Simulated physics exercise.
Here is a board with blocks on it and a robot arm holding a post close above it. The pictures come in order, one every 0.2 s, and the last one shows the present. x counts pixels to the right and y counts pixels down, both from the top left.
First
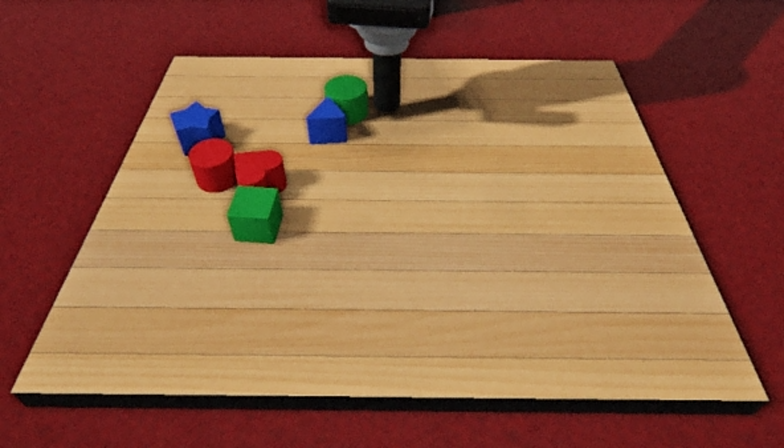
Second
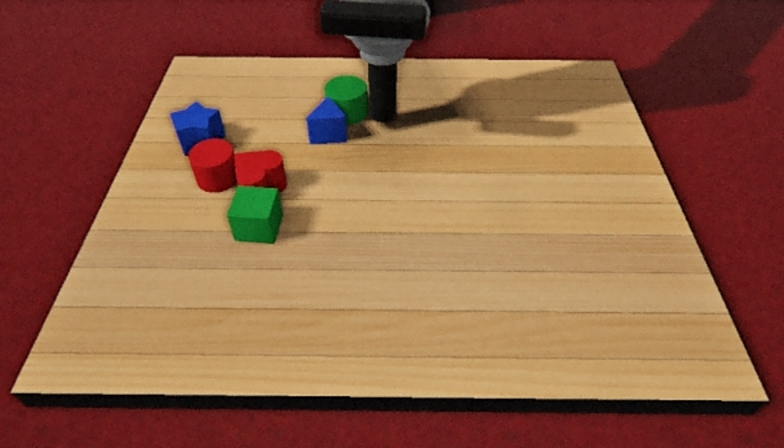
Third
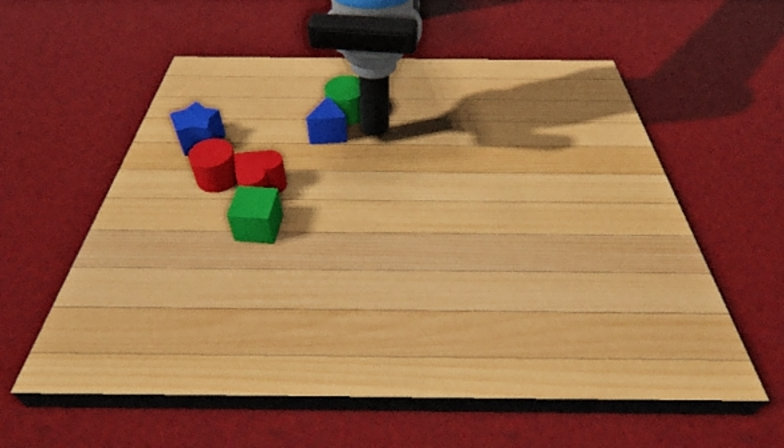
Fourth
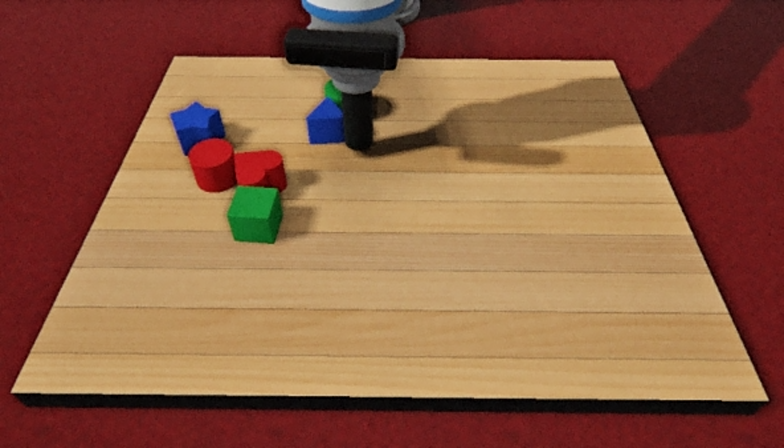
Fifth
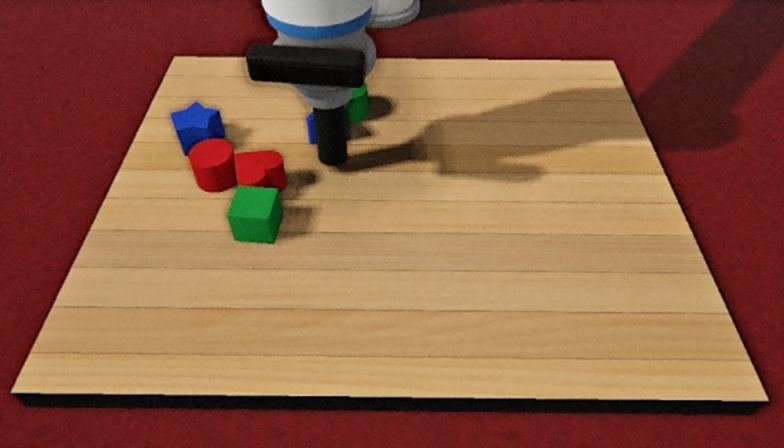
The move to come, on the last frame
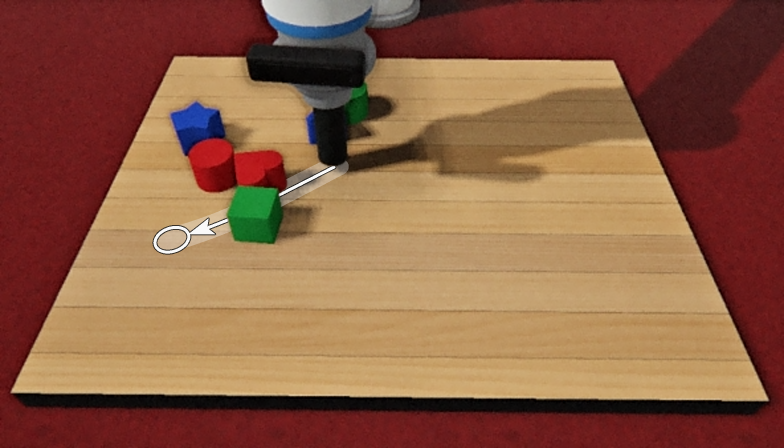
A robot arm moved its black post toward the front and left over a wooden board, passing in front of the green cylinder and blue triangle, while the colored blocks all stayed still.
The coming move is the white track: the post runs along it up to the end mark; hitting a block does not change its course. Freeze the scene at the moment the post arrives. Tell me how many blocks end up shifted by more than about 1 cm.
Number moved: 3+.
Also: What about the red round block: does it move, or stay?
Displaced, by a centimetre or more.
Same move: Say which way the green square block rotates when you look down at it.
Turns anticlockwise.
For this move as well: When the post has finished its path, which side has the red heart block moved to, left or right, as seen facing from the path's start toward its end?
It moves off to the right.
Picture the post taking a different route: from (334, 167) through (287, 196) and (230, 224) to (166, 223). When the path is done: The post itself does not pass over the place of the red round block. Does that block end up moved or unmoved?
That block moves.
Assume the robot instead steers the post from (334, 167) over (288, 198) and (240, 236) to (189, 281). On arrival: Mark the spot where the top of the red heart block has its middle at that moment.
My estimate: (231, 170).
Path on the board, from (334, 167) through (260, 205) to (172, 240).
What follows on the original path. One third of the way, post at (284, 182); red round block at (200, 151); red heart block at (237, 169), turned 15° clockwise.
Two thirds of the way, post at (230, 208); red round block at (188, 147); green square block at (242, 214), turned 35° anticlockwise; red heart block at (194, 173), turned 80° clockwise.
At the end, post at (168, 230); red round block at (188, 147); green square block at (242, 215), turned 35° anticlockwise; red heart block at (181, 176), turned 115° clockwise; blue triangular piece in place.
